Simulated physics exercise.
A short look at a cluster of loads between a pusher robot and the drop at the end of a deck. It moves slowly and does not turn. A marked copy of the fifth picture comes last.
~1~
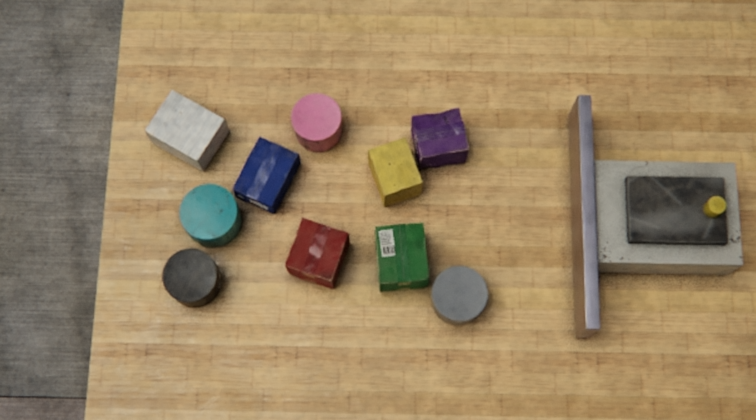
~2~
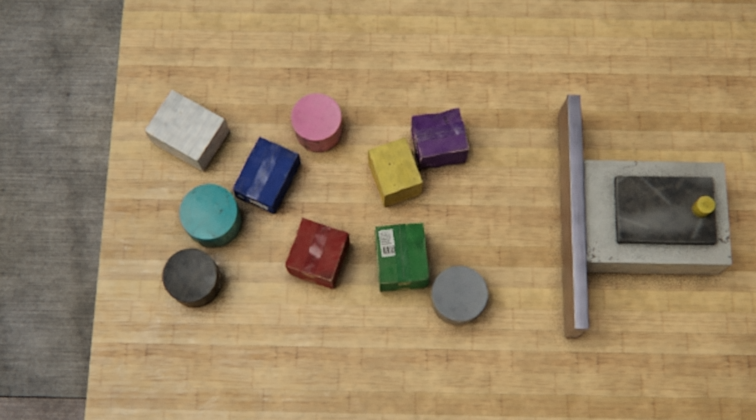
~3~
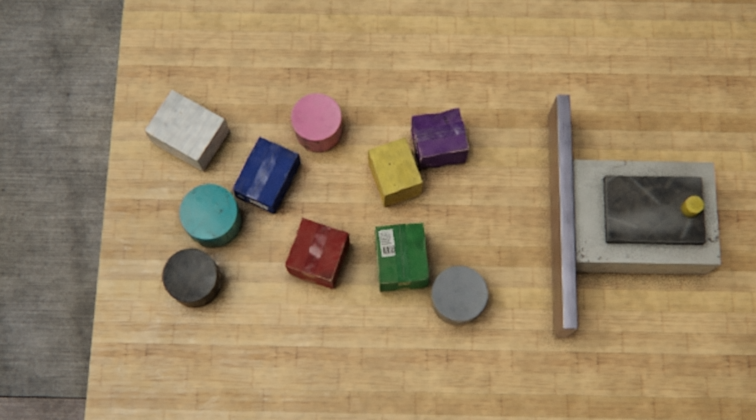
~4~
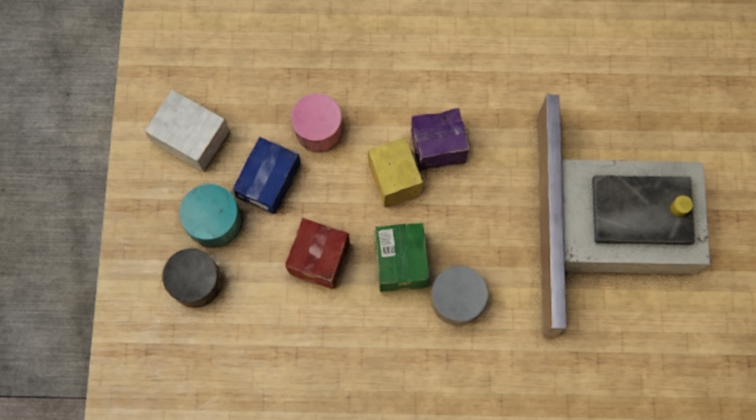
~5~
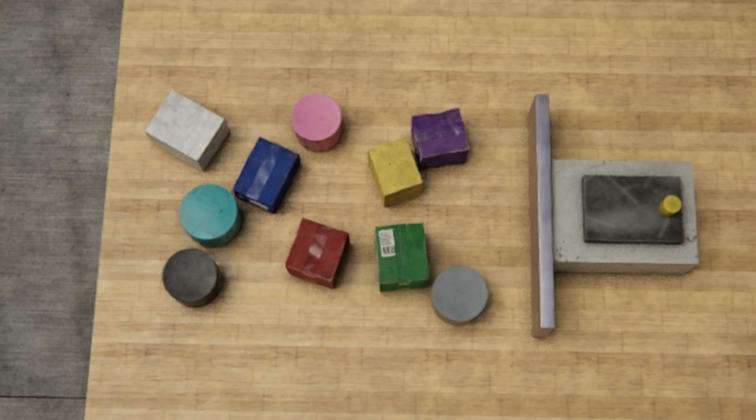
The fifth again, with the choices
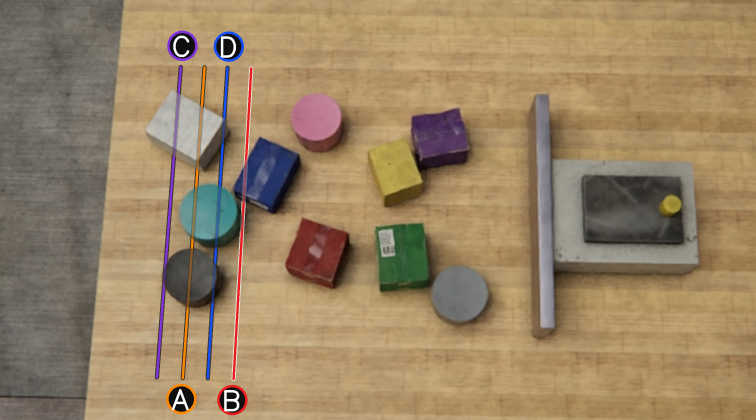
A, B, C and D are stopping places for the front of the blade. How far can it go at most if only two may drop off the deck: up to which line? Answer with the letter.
No third one falls up to A.
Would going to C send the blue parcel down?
By then, yes.
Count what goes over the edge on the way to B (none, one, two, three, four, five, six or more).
The count is none.
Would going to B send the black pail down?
No.
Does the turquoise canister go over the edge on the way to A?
By then, yes.
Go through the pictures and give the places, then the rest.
The first frame shows purple box (439, 140); white crate (188, 131); black pail (193, 279).
The second frame shows robot (658, 210); grey pail (458, 296).
The third frame shows robot (646, 209); green parcel (402, 258).
The fourth frame shows robot (636, 209); blue parcel (267, 176).
The fifth frame shows robot (625, 209); turquoise canister (212, 216); purple box (439, 140); white crate (188, 131).
On the marked copy, A at (194, 216); B at (243, 217); C at (169, 216); D at (218, 217).
With A. Early on, robot (496, 207); grey pail (380, 320); purple box (386, 134).
Further on, robot (370, 204); white crate (157, 134); turquoise canister (163, 224).
At the end, robot (270, 202); white crate over the edge; turquoise canister over the edge; two fallen.
As for the rest, B is within the limit but short; C drops six; D is within the limit but short.
